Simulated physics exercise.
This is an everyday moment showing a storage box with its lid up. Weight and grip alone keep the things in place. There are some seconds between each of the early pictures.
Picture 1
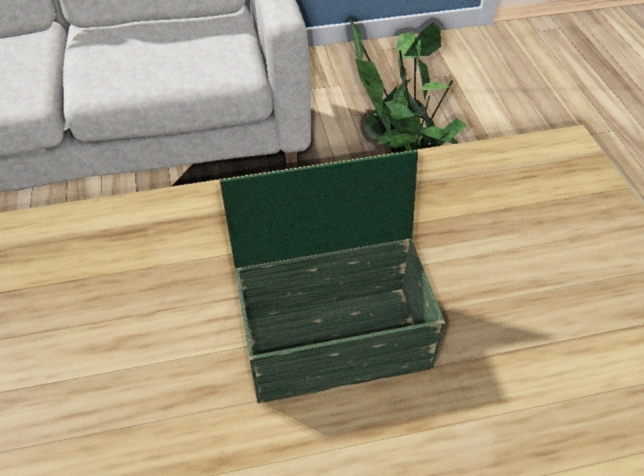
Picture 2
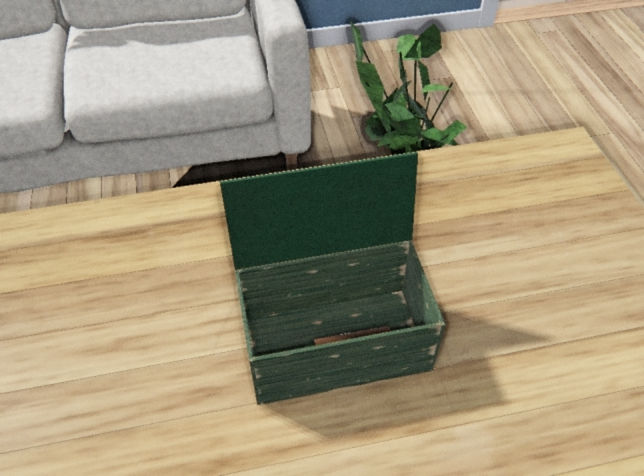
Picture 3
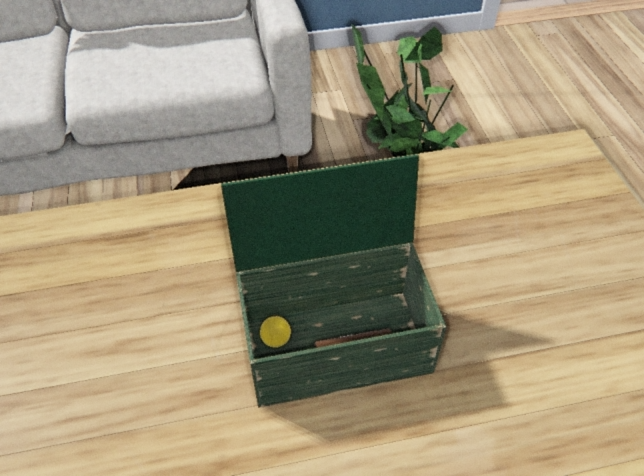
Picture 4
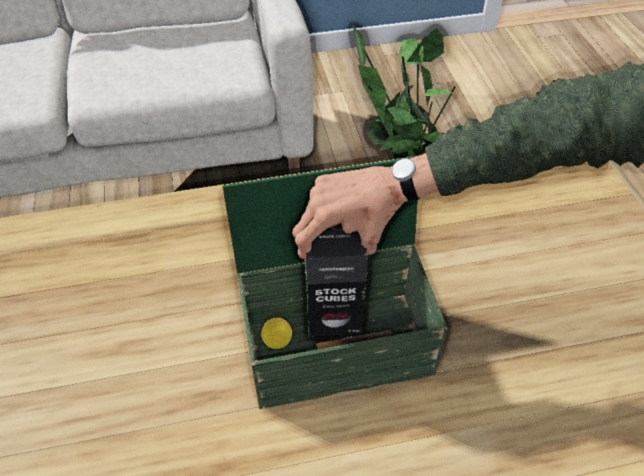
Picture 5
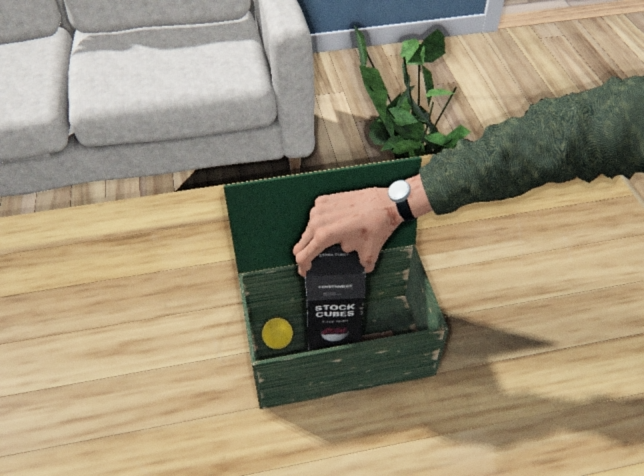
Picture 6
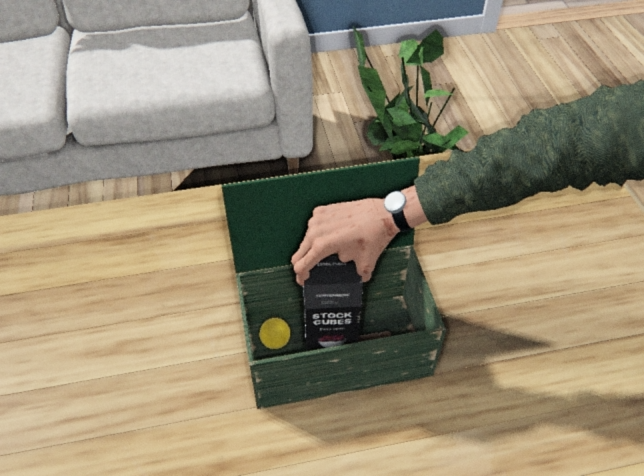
A hand in a green sleeve lowered a black carton of stock cubes into an open green wooden box on a table, after a flat brownish item and then a round yellow one had appeared inside.
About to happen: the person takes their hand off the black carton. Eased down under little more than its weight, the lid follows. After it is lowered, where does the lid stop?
It stops short of closing.
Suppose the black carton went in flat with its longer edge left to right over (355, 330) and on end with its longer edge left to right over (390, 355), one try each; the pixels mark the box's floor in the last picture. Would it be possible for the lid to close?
Case one: Lid goes down; case two: Lid stays raised.
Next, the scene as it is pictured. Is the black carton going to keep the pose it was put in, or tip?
Well, it ends up skewed.
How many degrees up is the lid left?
It stays some 80° above the rim.
Then, 0.40 s after the last picture, black carton tipped 37° from how it was near (331, 300); brown shaker rolled a little.
Then, 1.20 s after the last picture, lid starting down; black carton tipped 38° from how it was near (329, 301); brown shaker rolled a little.
Then, 2.20 s after the last picture, lid 86° above the rim; black carton tipped 35° from how it was near (330, 303); brown shaker rolled a little.
Then, 4.10 s after the last picture, lid 79° above the rim; black carton tipped 32° from how it was near (331, 304); brown shaker rolled a little.
At rest, lid 79° above the rim; left askew, black carton; the other 2 in place. Seen from the same camera at the end, black carton near (331, 304).
